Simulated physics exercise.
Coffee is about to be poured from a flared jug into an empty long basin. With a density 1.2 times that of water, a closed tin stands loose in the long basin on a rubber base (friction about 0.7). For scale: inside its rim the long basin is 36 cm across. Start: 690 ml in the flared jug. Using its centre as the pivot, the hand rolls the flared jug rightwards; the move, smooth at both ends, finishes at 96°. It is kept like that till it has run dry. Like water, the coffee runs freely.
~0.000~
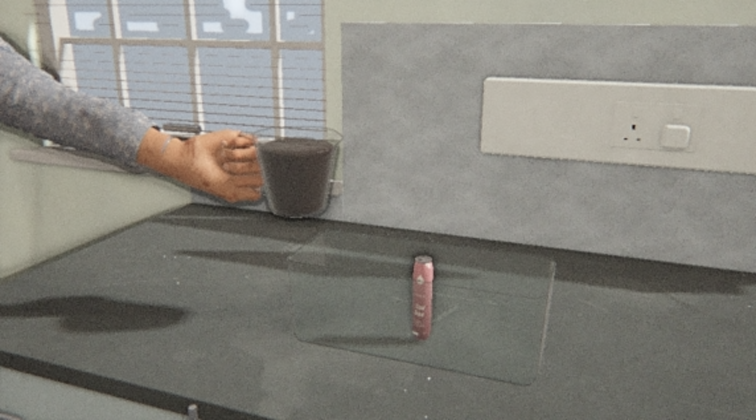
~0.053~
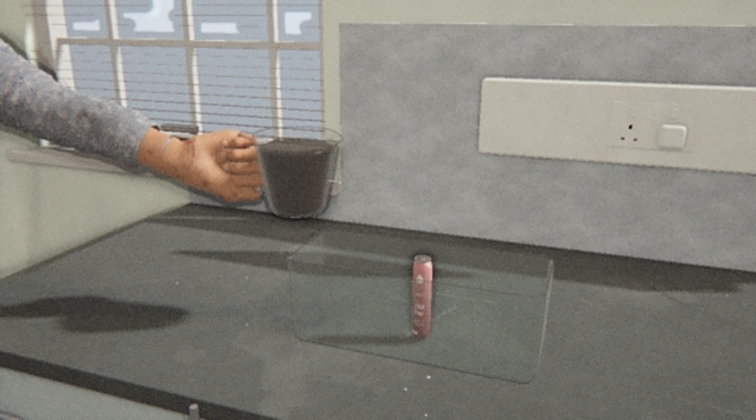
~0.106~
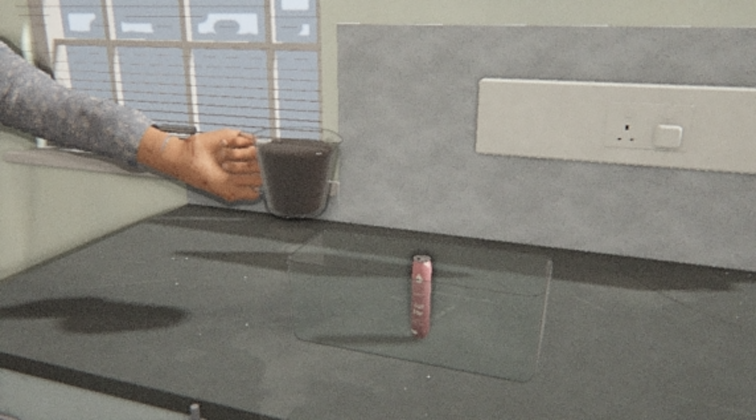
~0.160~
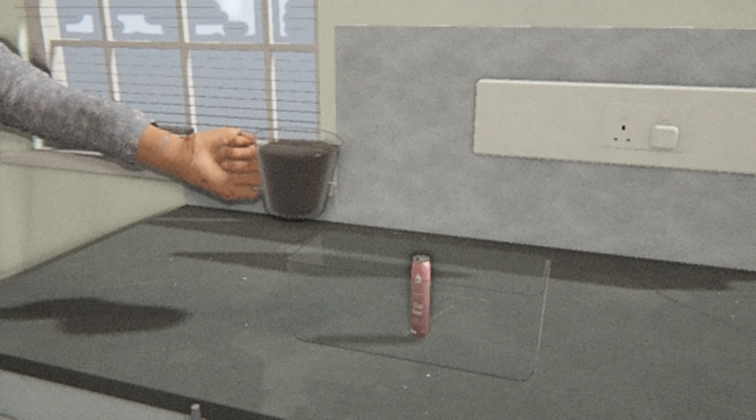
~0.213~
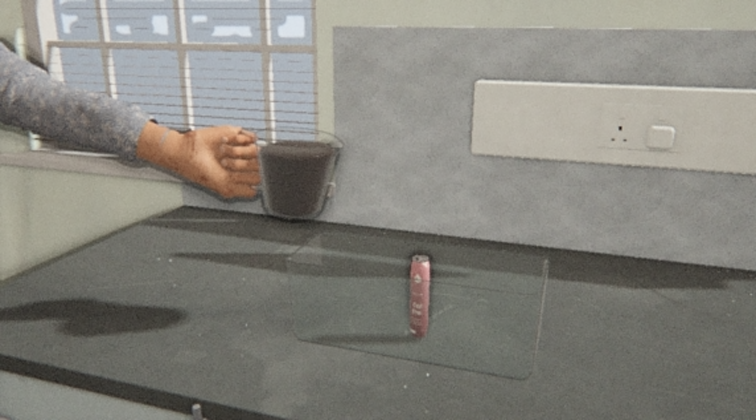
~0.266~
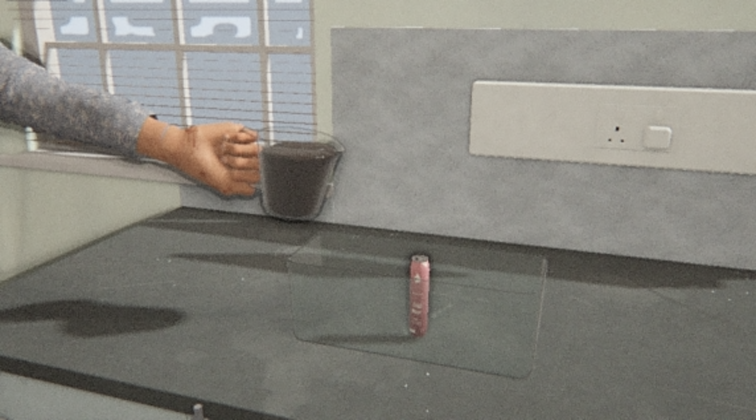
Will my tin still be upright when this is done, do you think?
Yes, it will be.
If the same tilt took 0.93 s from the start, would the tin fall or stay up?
After the tilt, the tin is still standing.
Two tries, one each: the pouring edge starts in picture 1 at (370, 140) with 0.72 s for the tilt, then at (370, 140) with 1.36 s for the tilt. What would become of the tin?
Trial 1 - tin tips; trial 2 - tin tips.
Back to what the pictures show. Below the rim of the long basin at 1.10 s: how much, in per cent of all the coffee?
Near 60 per cent of the total.
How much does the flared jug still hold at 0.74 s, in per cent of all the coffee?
Remaining: Near 78 % of the total.
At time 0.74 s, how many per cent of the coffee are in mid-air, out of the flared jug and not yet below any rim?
My guess is roughly 14 %.
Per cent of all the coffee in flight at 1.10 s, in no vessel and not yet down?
About 14 percent.
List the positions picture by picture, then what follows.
In the first frame, it leans 0°; its right rim is at (342, 138); the coffee meets the walls at (265, 143) and (334, 148); the long basin's rim runs from (307, 244) to (551, 279); the tin's top is at (423, 263).
In the second frame, it leans 0°; its right rim is at (342, 139); the coffee meets the walls at (265, 143) and (333, 148).
In the third frame, it leans 1°; its right rim is at (342, 140); the coffee meets the walls at (265, 143) and (333, 150).
In the fourth frame, it leans 3°; its right rim is at (342, 143); the coffee meets the walls at (265, 144) and (333, 151).
In the fifth frame, it leans 6°; its right rim is at (343, 146); the coffee meets the walls at (266, 145) and (334, 152).
In the sixth frame, it leans 9°; its right rim is at (345, 150); the coffee meets the walls at (267, 146) and (337, 153).
After 0.74 s the tilt is 55° and 79 per cent is still to pour; the tin stands where it began.
After 1.10 s the tilt is 87° and 27 per cent is still to pour; the tin stands where it began.
After 1.46 s the tilt is 96° and 1 per cent is still to pour; the tin stands where it began.
After 1.86 s the tilt is 96° and 0 per cent is still to pour; the tin stands where it began.
In the end the tin stands where it began.
